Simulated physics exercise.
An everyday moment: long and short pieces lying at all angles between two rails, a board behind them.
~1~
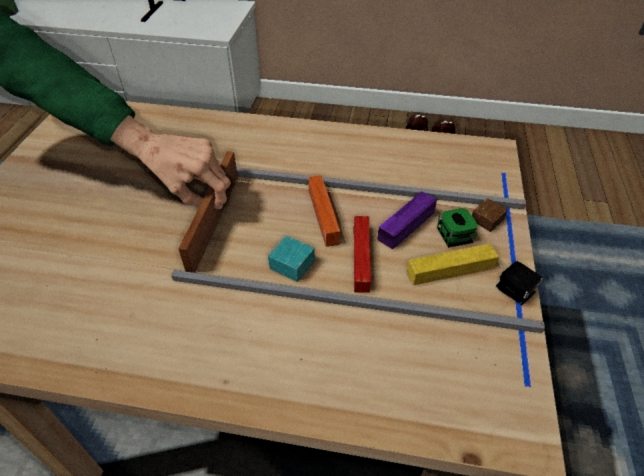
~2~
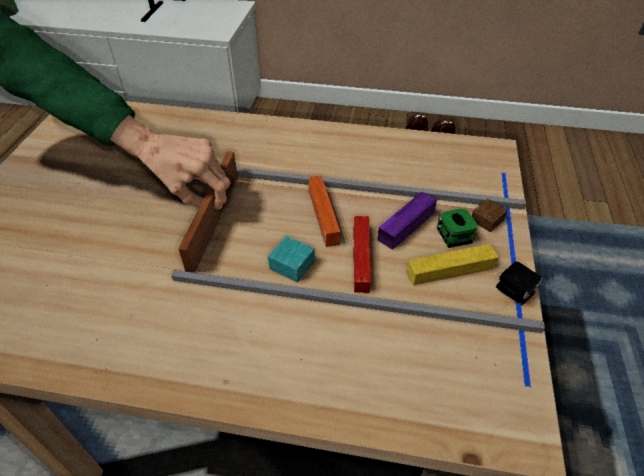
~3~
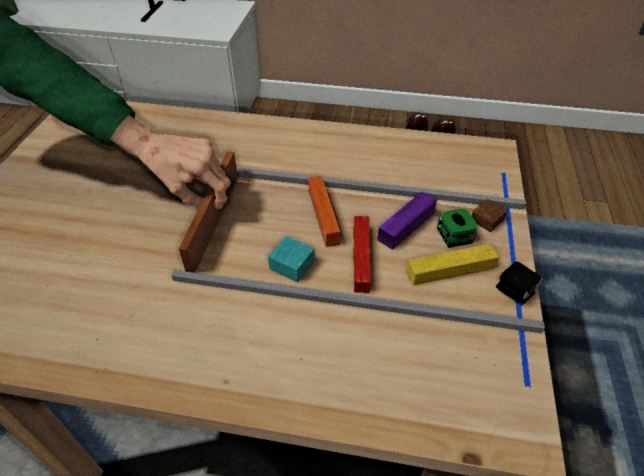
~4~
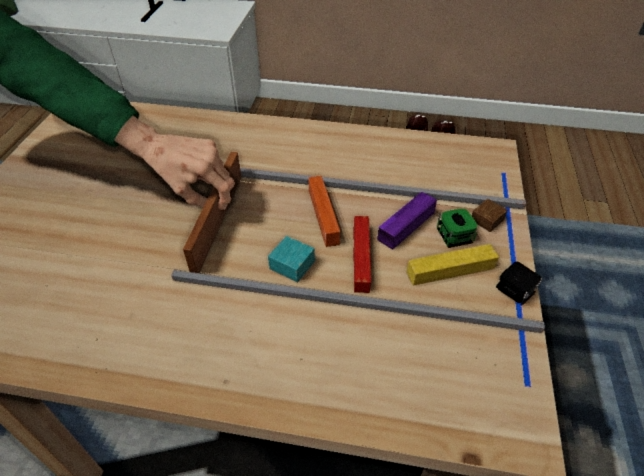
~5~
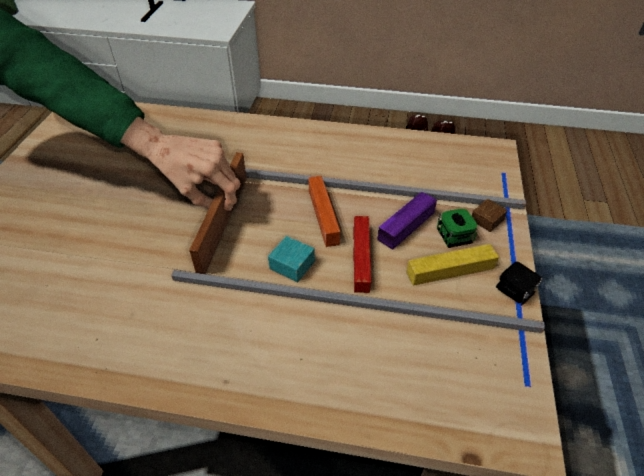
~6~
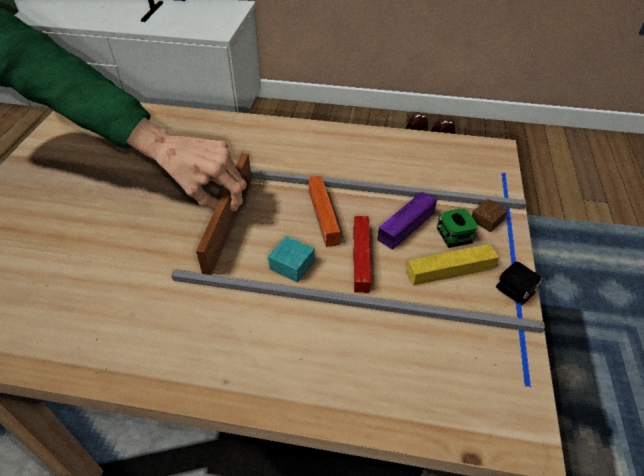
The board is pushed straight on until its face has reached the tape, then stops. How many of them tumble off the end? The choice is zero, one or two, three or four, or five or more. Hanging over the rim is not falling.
The number that fall off is five or more.
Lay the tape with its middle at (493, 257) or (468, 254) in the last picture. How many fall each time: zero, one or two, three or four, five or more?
Taking them in turn, either three or four; three or four.
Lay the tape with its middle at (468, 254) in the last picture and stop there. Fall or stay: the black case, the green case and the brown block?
The black case goes over, the green case drops off, the brown block stays on.
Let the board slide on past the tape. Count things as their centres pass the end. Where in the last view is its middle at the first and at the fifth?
About (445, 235), then (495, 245).
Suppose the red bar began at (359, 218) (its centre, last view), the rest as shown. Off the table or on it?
From there it is lost.
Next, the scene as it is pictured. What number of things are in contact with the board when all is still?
It touches 2.
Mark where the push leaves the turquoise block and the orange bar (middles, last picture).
Near (538, 288) and (521, 234).
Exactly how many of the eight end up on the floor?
The count is 6.
Soon after, none off yet; black case at rest near (518, 283); brown block at rest near (489, 215); green case at rest near (457, 228).
In the end, the number that fall off is five or more; gone, red bar, purple stick, yellow bar, green case, brown block and black case.
